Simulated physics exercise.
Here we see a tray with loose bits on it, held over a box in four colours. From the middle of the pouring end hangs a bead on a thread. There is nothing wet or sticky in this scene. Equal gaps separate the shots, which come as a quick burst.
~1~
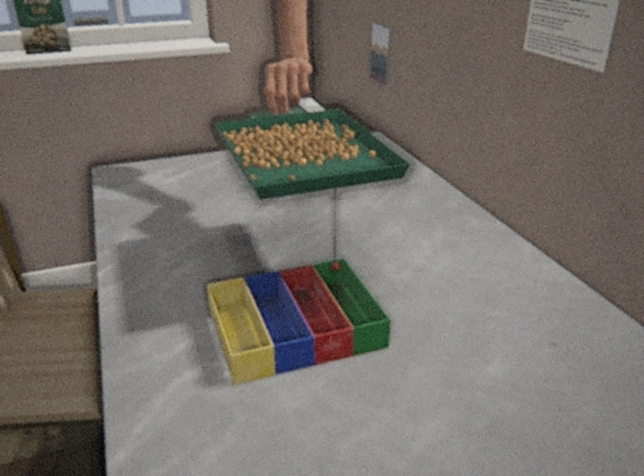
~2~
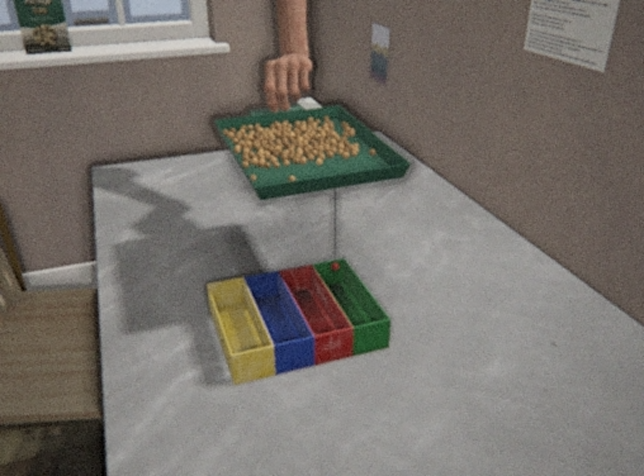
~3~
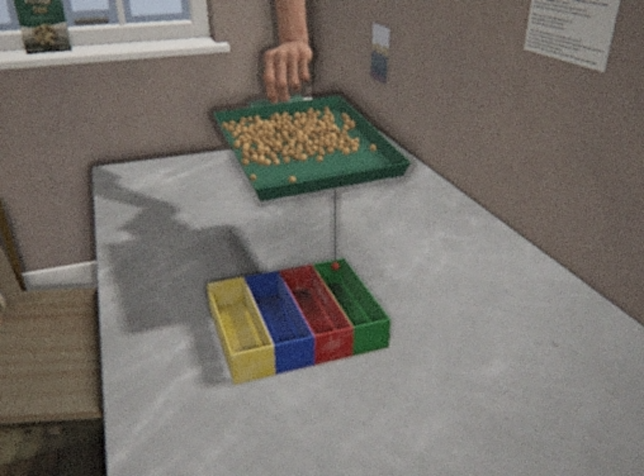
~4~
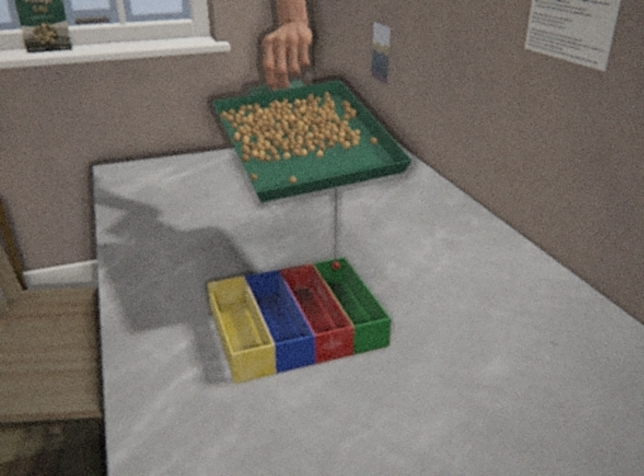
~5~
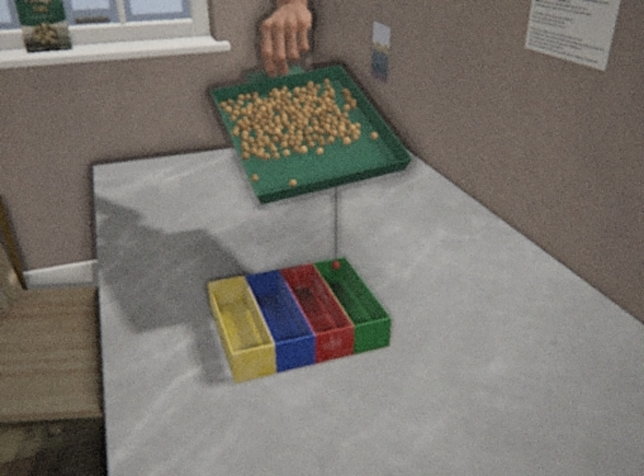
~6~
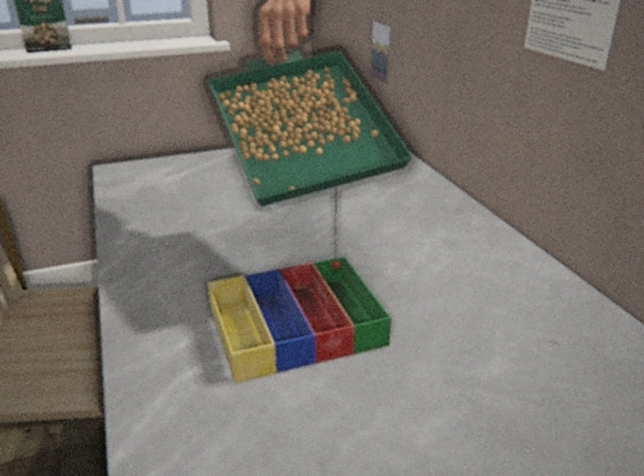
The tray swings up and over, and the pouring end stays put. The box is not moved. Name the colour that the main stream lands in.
Blue.
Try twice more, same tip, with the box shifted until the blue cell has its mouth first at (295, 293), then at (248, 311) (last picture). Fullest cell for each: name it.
Result 1: That yellow cell. Result 2: The red cell.
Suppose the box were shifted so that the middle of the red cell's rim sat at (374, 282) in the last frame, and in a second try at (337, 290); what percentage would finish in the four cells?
Trial 1 near 20 %, trial 2 near 80 %.
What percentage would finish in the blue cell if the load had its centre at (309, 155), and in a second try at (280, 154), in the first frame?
That would be 60 per cent, and then 60 per cent.
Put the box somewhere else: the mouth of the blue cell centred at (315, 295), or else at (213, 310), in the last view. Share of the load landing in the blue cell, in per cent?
Trial 1 around 10 percent, trial 2 around 0 percent.
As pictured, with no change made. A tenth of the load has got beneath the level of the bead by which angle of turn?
Angle: Close to 60°.
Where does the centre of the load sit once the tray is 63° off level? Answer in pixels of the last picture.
Its middle sits at about pixel (282, 213).
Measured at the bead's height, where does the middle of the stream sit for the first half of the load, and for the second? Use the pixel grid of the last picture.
Initially about (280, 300); subsequently about (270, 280).
Soon after the last picture, tray tipped steeply; about half on the tray; a small part in the blue cell; a stray few in the yellow cell; a stray few in the red cell; about a third falling or outside the box.
A little later, tray tipped past a quarter turn; a small part on the tray; about half in the blue cell; a small part in the yellow cell; a small part in the red cell; a stray few in the green cell; about a quarter falling or outside the box.
Later still, tray tipped past a quarter turn; about two thirds in the blue cell; a small part in the yellow cell; a small part in the red cell; a stray few in the green cell; a small part falling or outside the box.
By the end, tray tipped past a quarter turn; about two thirds in the blue cell; a small part in the yellow cell; a small part in the red cell; a stray few in the green cell; a small part outside the box.
